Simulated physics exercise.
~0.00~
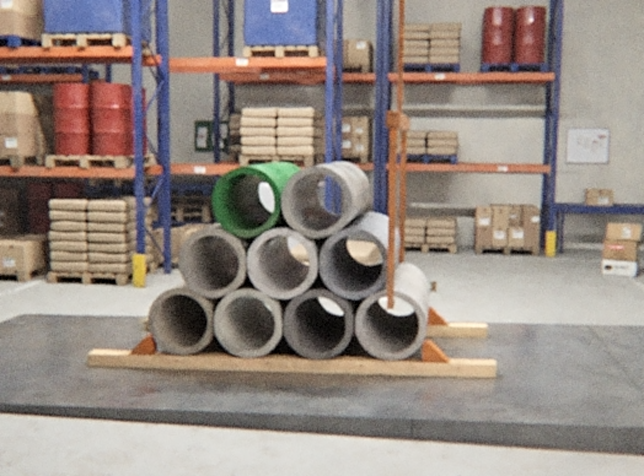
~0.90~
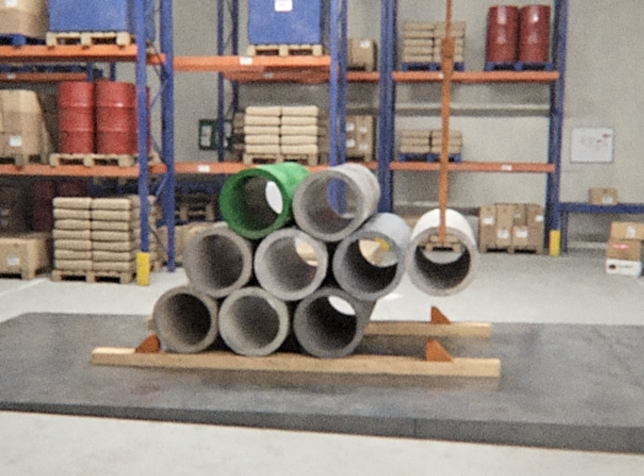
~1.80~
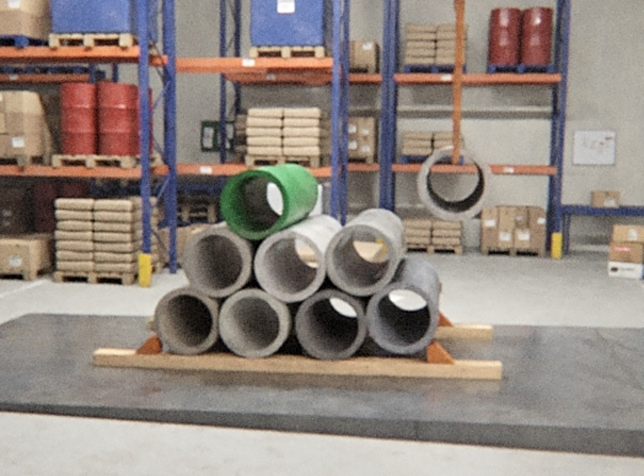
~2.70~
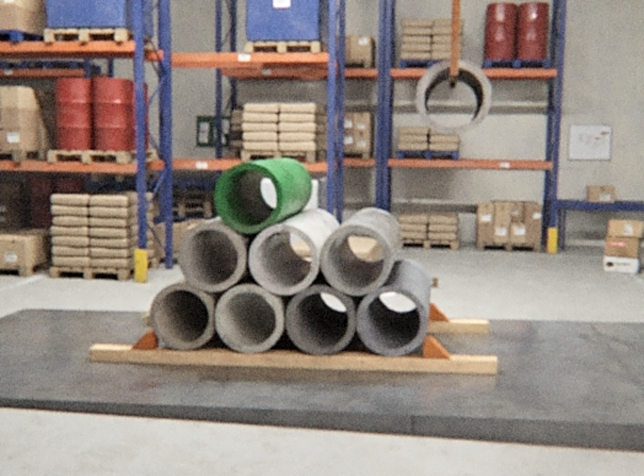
A hooked concrete pipe lifts out of the stack, and the rest settle, green on top.
